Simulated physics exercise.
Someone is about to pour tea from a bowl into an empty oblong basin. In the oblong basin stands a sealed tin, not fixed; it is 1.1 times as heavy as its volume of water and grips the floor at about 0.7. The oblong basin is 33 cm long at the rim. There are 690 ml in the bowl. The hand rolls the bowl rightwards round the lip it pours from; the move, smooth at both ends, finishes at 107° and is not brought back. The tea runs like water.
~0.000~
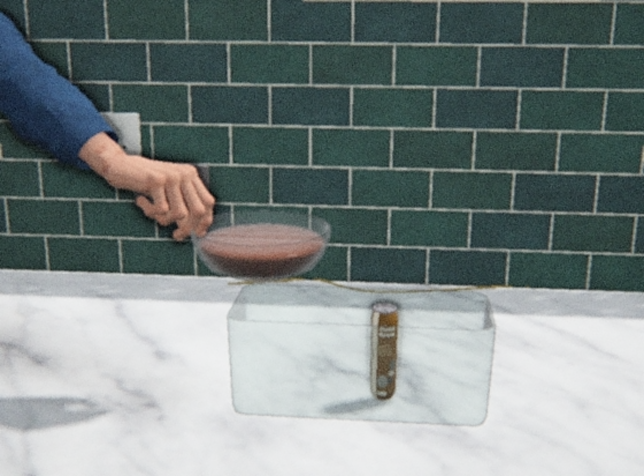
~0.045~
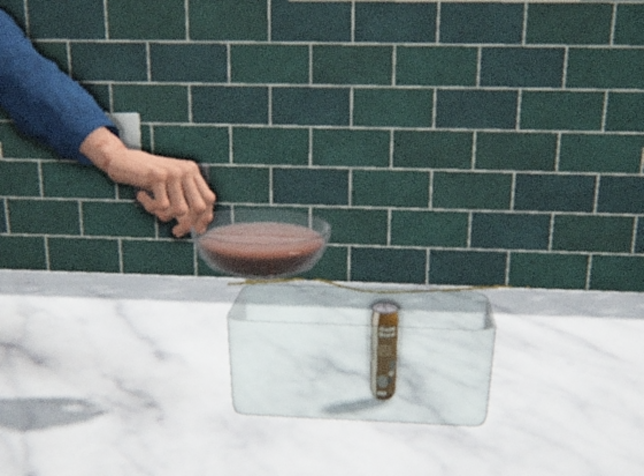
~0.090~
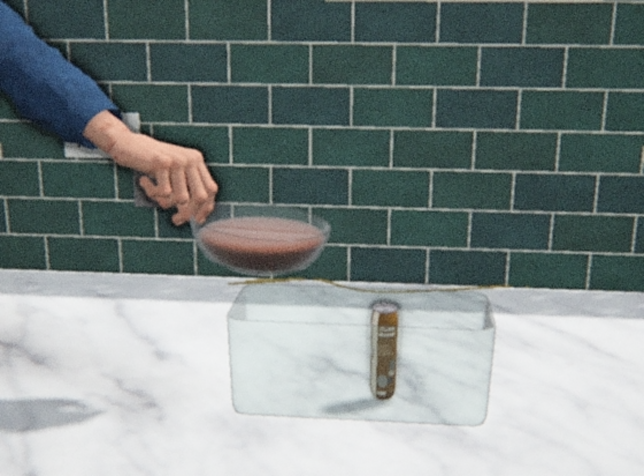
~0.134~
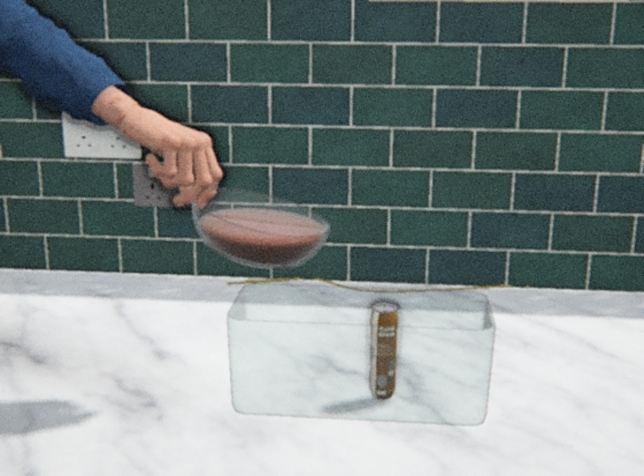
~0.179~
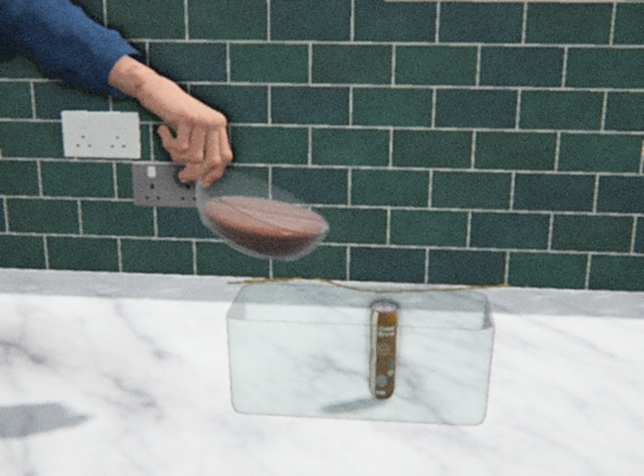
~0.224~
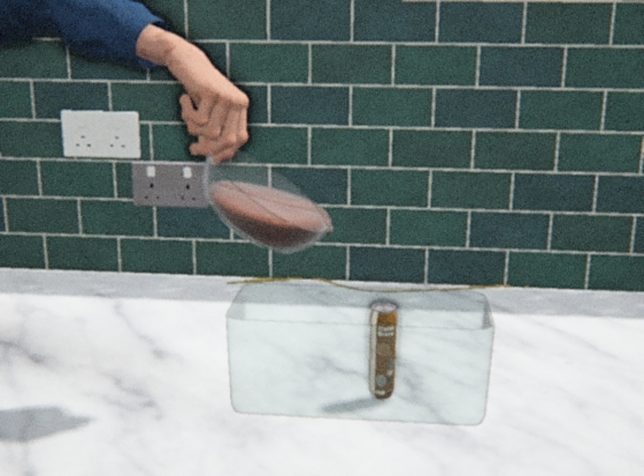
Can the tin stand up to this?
It remains upright.
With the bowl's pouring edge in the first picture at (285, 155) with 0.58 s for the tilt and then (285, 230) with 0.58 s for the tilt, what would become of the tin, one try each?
First it keeps standing; then it falls.
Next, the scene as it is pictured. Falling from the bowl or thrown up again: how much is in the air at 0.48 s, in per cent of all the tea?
Near 72 in a hundred.
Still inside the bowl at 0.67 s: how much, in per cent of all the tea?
About 0 per cent.
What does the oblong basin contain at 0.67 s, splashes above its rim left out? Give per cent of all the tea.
About 86 per cent.
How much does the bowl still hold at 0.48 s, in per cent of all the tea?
Some 8 per cent.
After 0.48 s the tilt is 99° and 8 per cent is still to pour; the tin stands where it began.
After 0.67 s the tilt is 107° and 0 per cent is still to pour; the tin stands where it began.
After 0.87 s the tilt is 107° and 1 per cent is still to pour; the tin stands where it began.
After 1.08 s the tilt is 107° and 0 per cent is still to pour; the tin stands where it began.
In the end the tin stands where it began.
